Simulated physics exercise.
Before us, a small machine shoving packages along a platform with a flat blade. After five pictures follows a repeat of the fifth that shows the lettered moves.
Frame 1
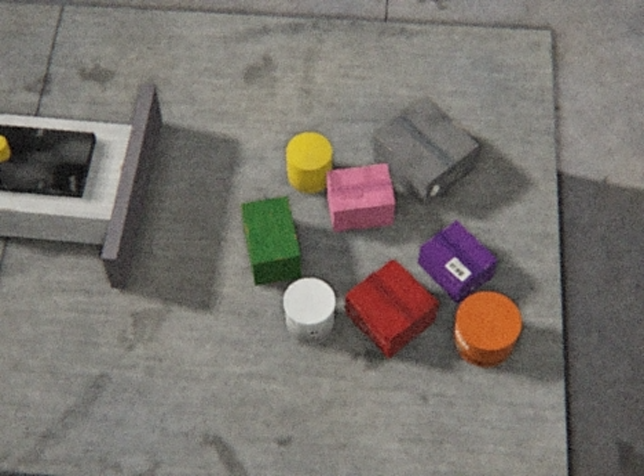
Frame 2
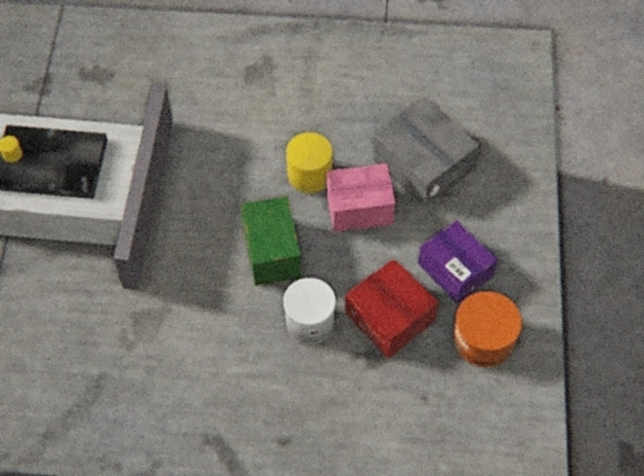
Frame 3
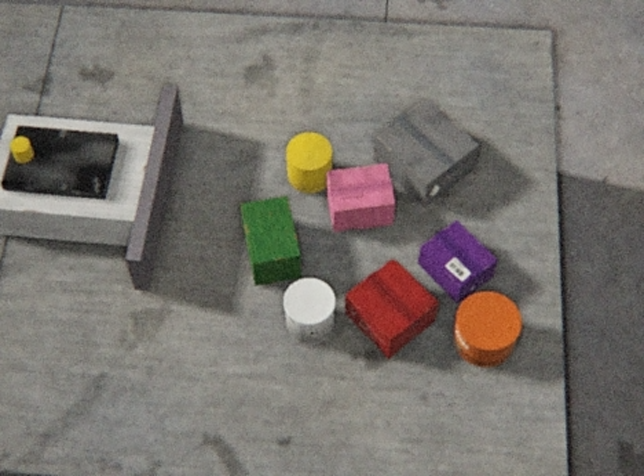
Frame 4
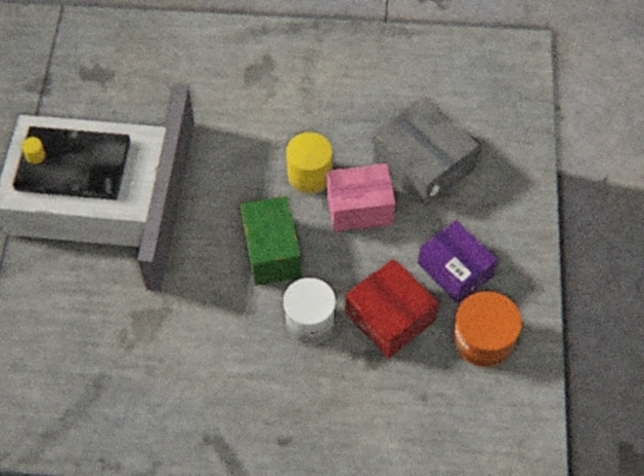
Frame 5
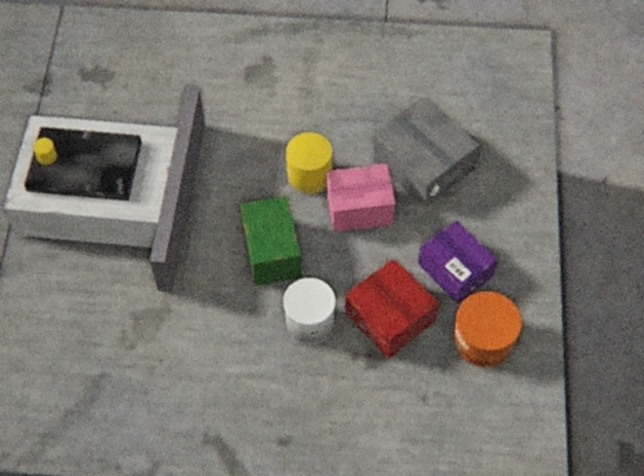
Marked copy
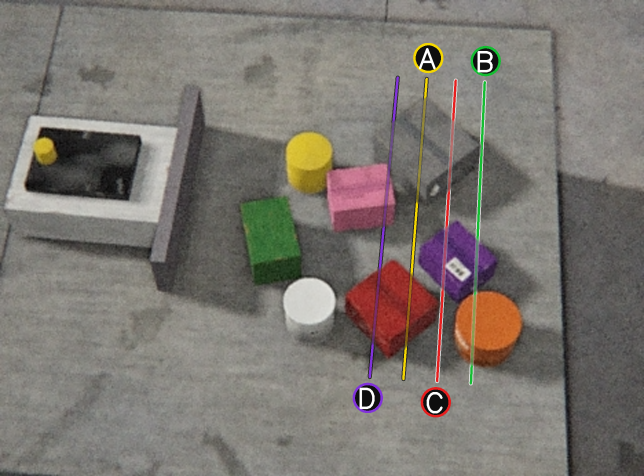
A small machine with a flat grey blade crept steadily to the right across the platform toward a cluster of colourful boxes and canisters, which all stayed still, with a gap left between them.
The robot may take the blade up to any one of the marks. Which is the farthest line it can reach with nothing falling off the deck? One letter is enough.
The farthest safe stop is B.
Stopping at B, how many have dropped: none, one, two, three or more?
In all, none.
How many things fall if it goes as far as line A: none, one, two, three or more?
In all, none.
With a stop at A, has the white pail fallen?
No.
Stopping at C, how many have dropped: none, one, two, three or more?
In all, none.
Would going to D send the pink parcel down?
By then, no.
On the marked copy, A at (416, 217); B at (478, 221); C at (447, 219); D at (385, 216).
Following B. Soon after the start, robot (200, 169); yellow canister (321, 164); green crate (311, 246).
Later, robot (309, 175); purple box (482, 265); grey box (464, 134).
In the end, robot (392, 180); purple box (552, 284); pink parcel (538, 205); nothing has fallen.
As for the rest, A is safe but short; C is safe but short; D is safe but short.
